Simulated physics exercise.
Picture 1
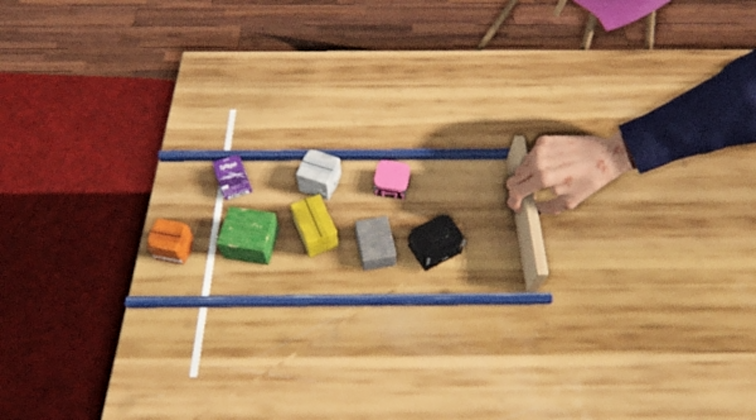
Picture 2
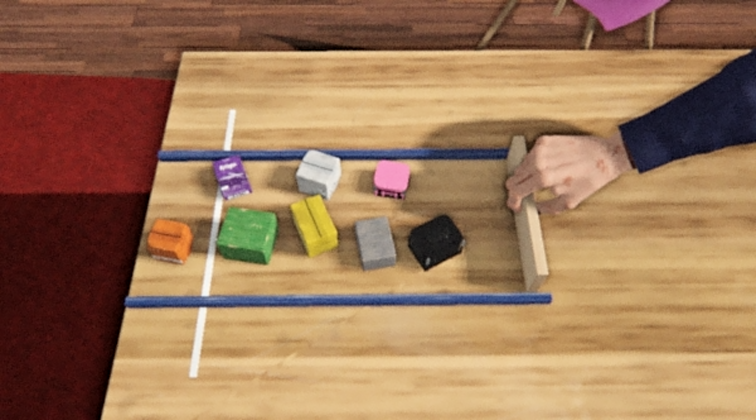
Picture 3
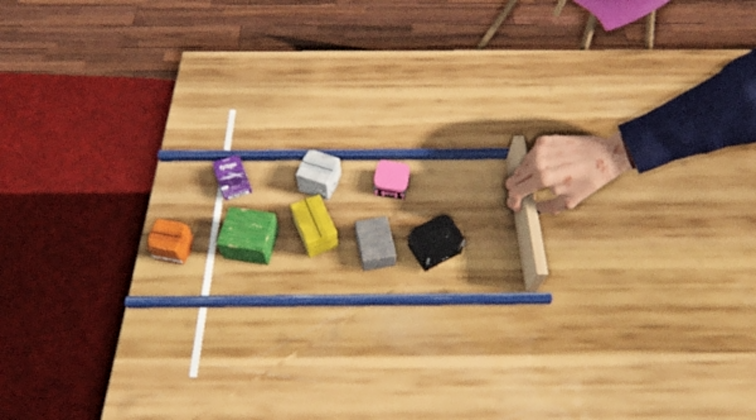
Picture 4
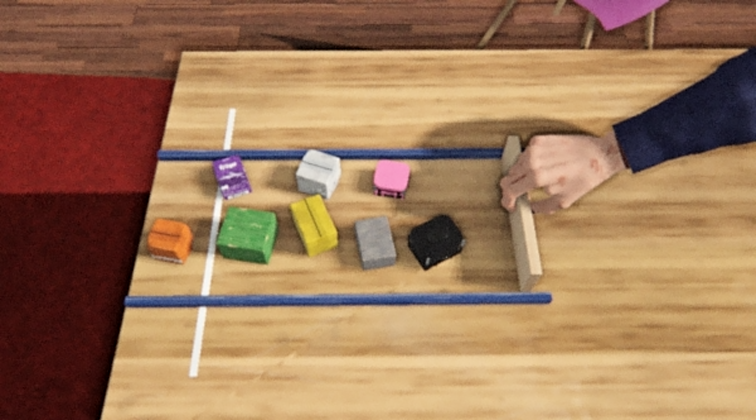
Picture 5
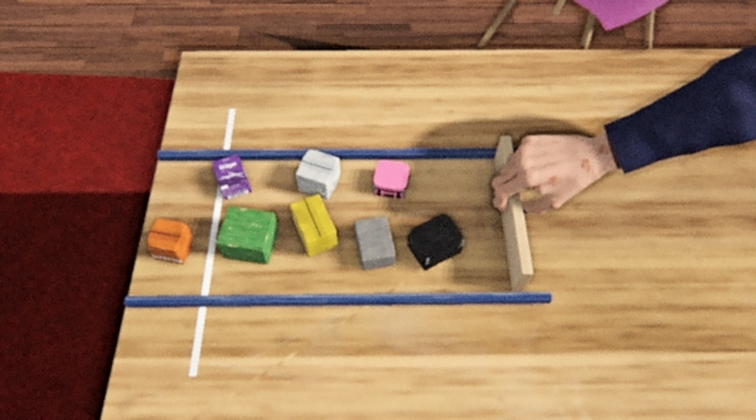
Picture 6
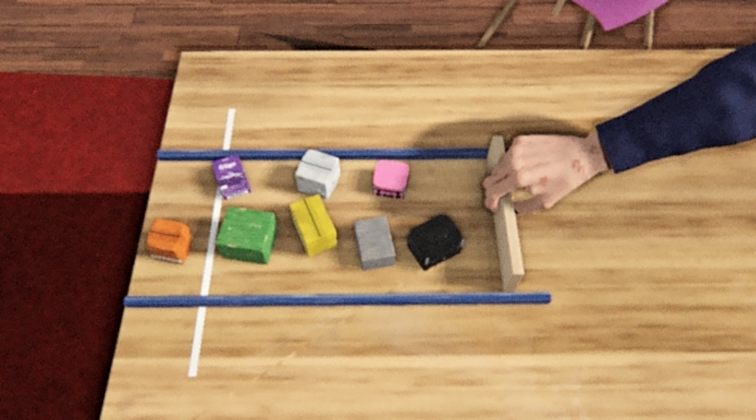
On a wooden table, a hand held a board upright behind eight small colourful objects scattered between two blue rails, then slid it slightly left, while the objects stayed where they were.
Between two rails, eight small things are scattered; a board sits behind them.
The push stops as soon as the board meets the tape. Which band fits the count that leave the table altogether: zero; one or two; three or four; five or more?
The band that fits is three or four.
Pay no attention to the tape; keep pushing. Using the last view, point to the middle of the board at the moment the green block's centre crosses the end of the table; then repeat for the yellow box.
With the green block it sits around (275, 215), with the yellow box around (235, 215).
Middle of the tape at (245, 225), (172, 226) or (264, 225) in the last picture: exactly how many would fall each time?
Try 1: 2; try 2: 6; try 3: 2.
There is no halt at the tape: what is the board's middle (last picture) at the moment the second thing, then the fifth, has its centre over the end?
I'd put it close to (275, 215) and later close to (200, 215).
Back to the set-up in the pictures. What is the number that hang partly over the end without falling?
I'd put it at 1.
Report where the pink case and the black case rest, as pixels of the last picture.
Pink case: (203, 183); black case: (187, 233).
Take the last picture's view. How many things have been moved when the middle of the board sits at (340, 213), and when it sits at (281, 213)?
I count 7 first and 8 after.
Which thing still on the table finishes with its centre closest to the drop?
It would be the grey block, I'd say.
A little later, none off yet; orange box at rest near (170, 242); purple box at rest near (231, 177); green block at rest near (248, 236).
Next, none off yet; orange box tilted a little near (122, 245); purple box moving near (223, 176); green block shifted well along near (164, 238).
When it is over, the number that fall off is three or four; down, yellow box, green block, purple box and orange box.
